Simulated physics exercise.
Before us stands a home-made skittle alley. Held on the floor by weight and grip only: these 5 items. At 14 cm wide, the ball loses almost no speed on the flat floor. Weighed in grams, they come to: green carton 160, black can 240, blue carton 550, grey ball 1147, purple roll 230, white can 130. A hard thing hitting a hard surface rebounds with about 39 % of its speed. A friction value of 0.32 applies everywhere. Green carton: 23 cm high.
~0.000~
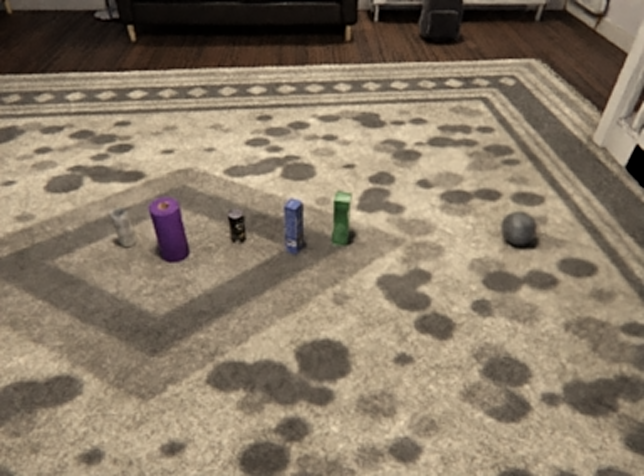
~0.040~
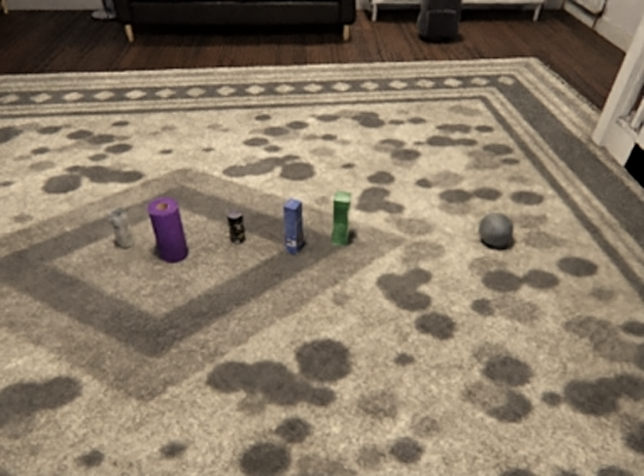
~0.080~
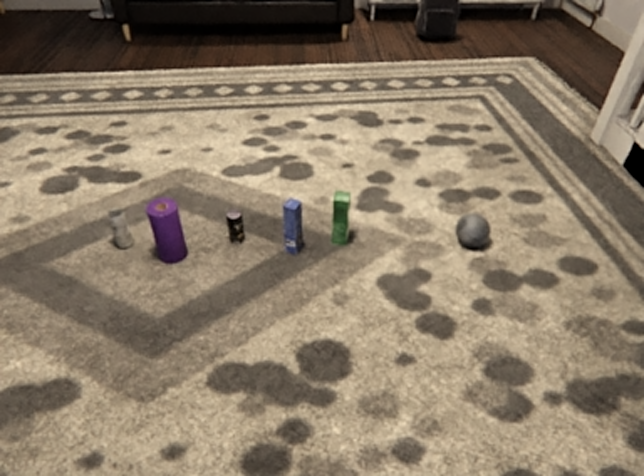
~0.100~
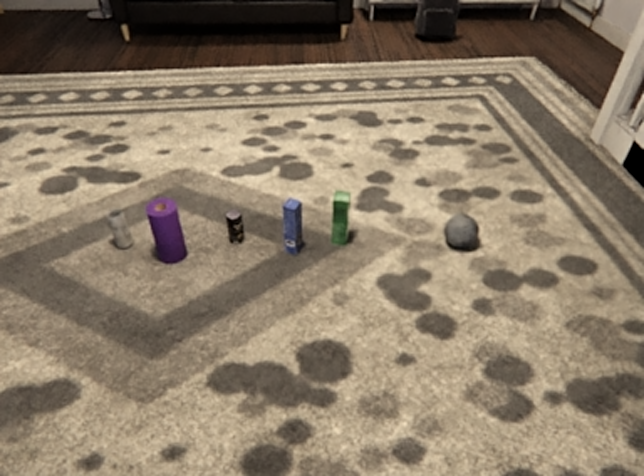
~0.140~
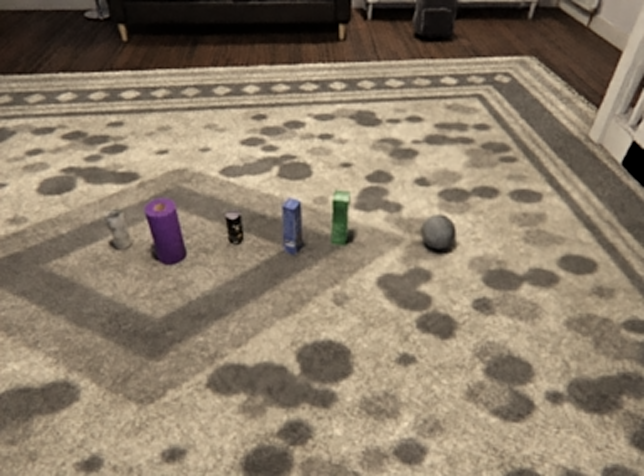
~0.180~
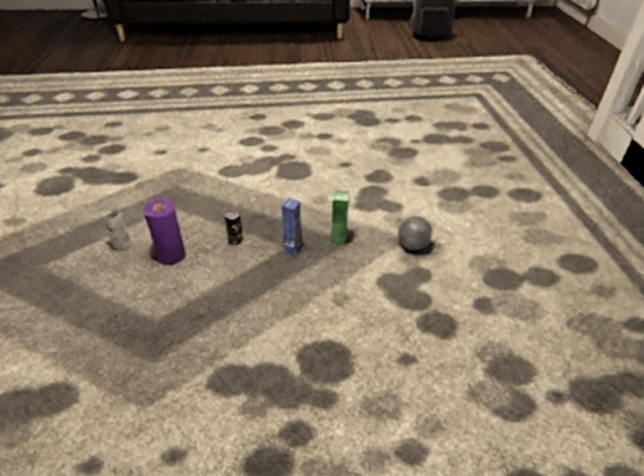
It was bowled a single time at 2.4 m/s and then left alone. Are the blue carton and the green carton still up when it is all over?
The blue carton is down. The green carton is down.
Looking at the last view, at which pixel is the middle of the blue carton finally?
Roughly at pixel (219, 220).
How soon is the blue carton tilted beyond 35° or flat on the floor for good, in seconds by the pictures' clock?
Around 0.5 s on the clock.
After 0.38 s, ball has run 88 cm; grey ball near (305, 245); green carton 26° off upright near (313, 206); blue carton 10° off upright near (285, 224).
After 0.58 s, ball has run 119 cm; grey ball near (224, 268); green carton on its side near (277, 207); blue carton on its side near (234, 225); black can 3° off upright.
After 0.68 s, ball has run 134 cm; grey ball near (180, 281); green carton on its side near (268, 202); blue carton on its side near (225, 221); black can moved 13 cm.
After 1.08 s, ball has run 197 cm; green carton on its side near (262, 200); blue carton on its side near (219, 220); black can moved 17 cm.
In the end (1.3 s), toppled on the floor, green carton and blue carton; not toppled but over 8 cm from the start, black can; the other 2 under 8 cm from the start. At the end, from the last picture's camera, blue carton near (219, 220), green carton near (262, 200).
